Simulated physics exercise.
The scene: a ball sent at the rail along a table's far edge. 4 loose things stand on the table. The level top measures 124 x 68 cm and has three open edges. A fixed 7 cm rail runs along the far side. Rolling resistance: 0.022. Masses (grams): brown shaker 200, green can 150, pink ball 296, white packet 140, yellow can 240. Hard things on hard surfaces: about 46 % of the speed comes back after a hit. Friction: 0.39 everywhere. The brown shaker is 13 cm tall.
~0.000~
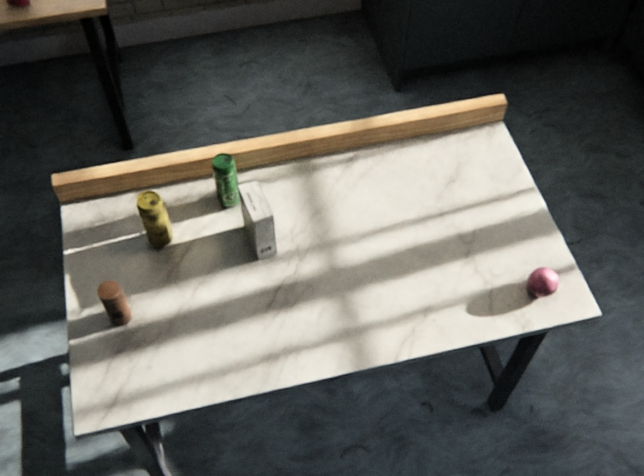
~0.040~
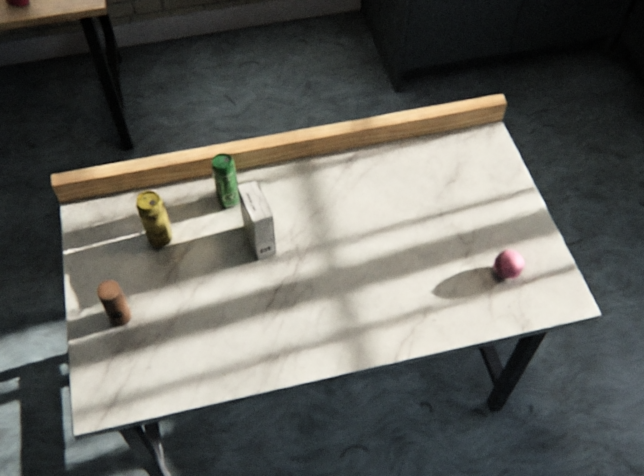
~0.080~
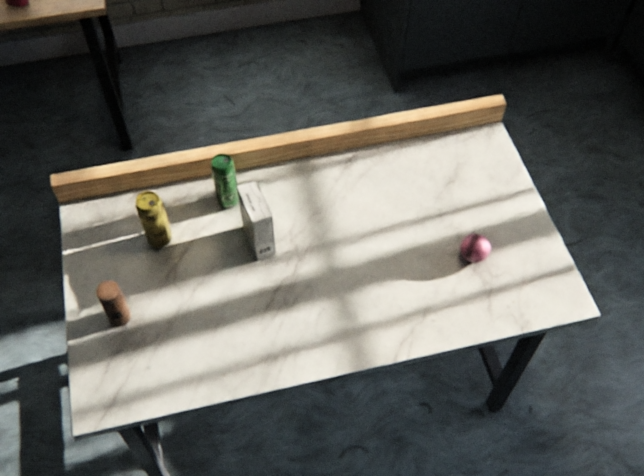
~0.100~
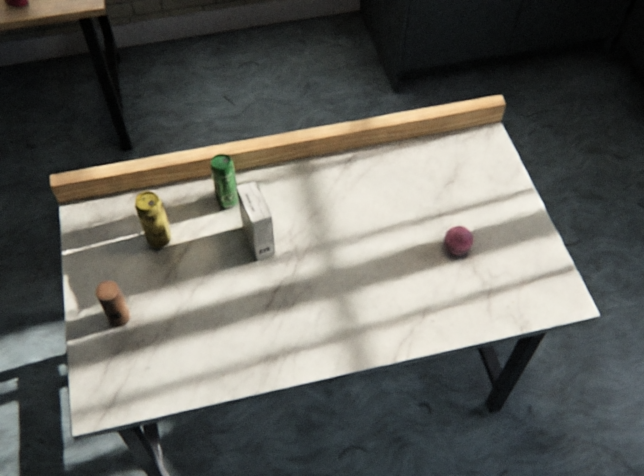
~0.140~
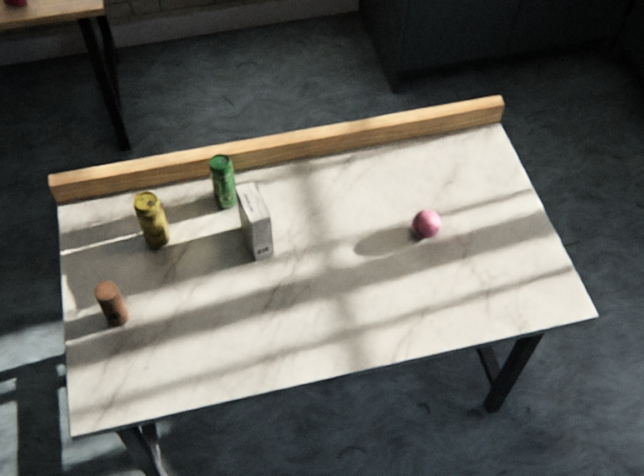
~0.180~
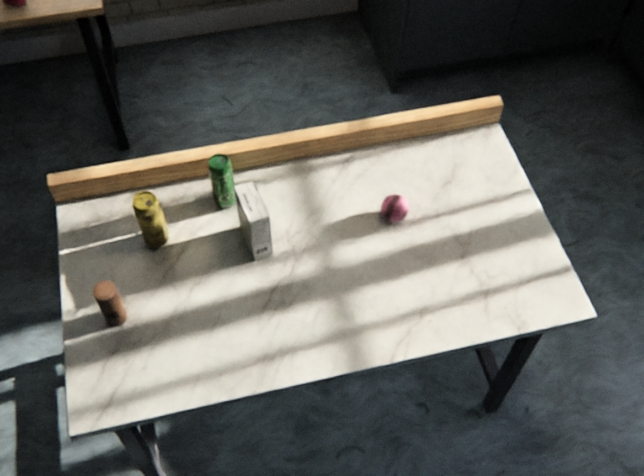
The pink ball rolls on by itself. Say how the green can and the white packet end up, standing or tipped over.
The green can tips over and the white packet stays upright.
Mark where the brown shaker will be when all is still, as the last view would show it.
Near (95, 366).
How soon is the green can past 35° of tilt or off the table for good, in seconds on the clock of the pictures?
Near 0.7 s.
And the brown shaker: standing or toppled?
The brown shaker topples.
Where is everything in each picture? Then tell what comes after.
In the first picture, pink ball (543, 282); green can (226, 181); white packet (258, 221).
In the second picture, pink ball (509, 264); brown shaker (115, 303).
In the third picture, pink ball (475, 248); brown shaker (114, 304).
In the fourth picture, pink ball (459, 240); brown shaker (114, 304).
In the fifth picture, pink ball (426, 224); brown shaker (112, 304).
In the sixth picture, pink ball (395, 208); green can (222, 182); white packet (254, 222).
Around 0.68 s, pink ball near (195, 235); green can at 21° to upright near (175, 178).
Around 1.28 s, pink ball near (71, 302); green can on its side near (143, 217); brown shaker at 52° to upright.
Finally (2.0 s), on their side or leaning hard on the table, brown shaker and green can; the other 2 still in place (within 4 cm). Final places as that camera would see them, green can near (143, 217), white packet near (256, 225).
